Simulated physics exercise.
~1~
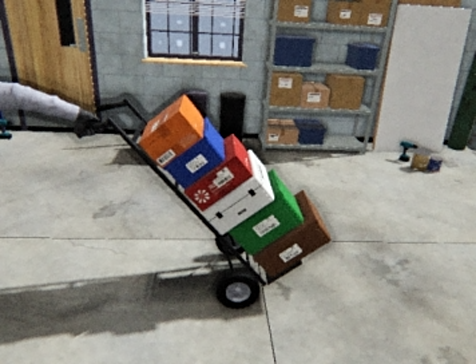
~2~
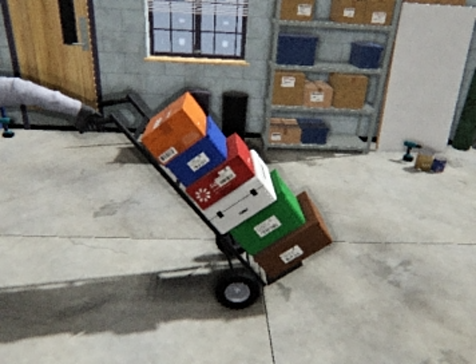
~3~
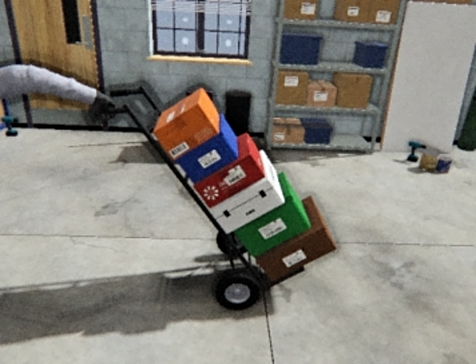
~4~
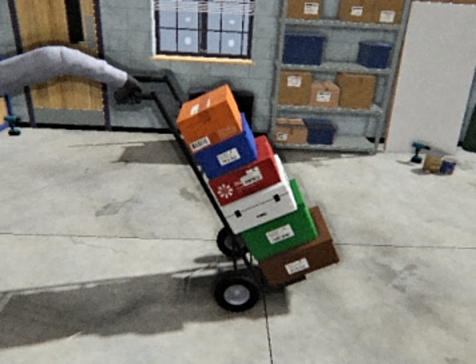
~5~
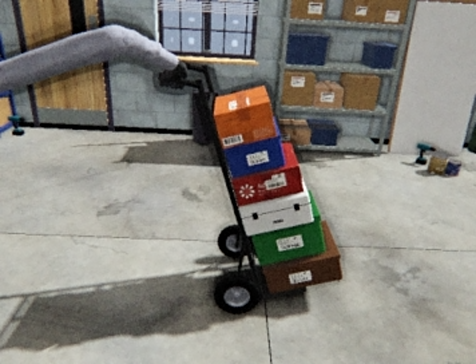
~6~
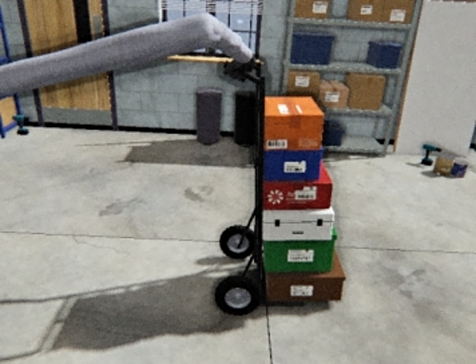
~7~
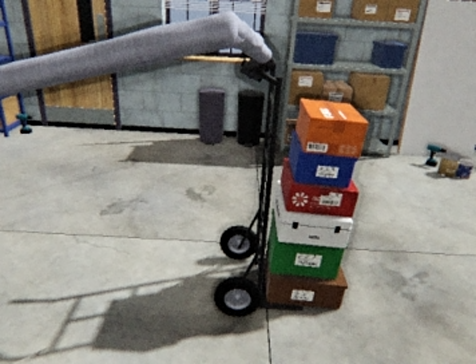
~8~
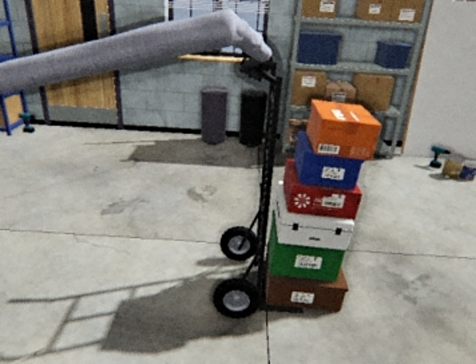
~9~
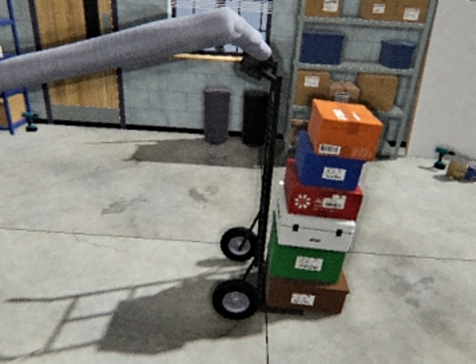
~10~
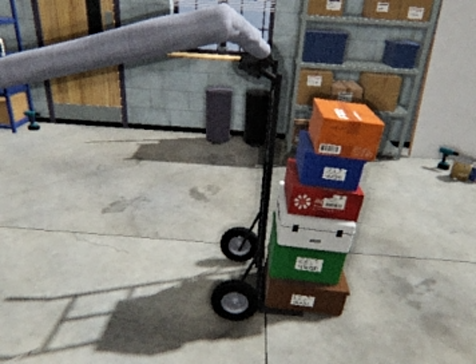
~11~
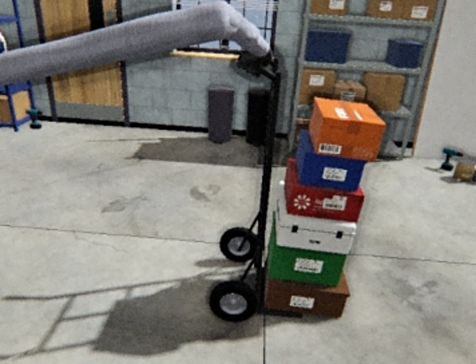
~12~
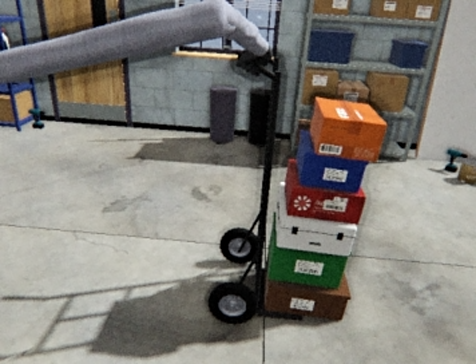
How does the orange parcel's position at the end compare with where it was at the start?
It began toward the left, on top of the leaning stack near the truck's handle, and ended well to the right, still on top but shifted away from the upright frame of the truck.
A sack truck stacked with six boxes was swung from a deep backward lean to upright by a gray arm, and the upper boxes shifted right, leaving the orange parcel and blue tote out of line as the stack stood still.
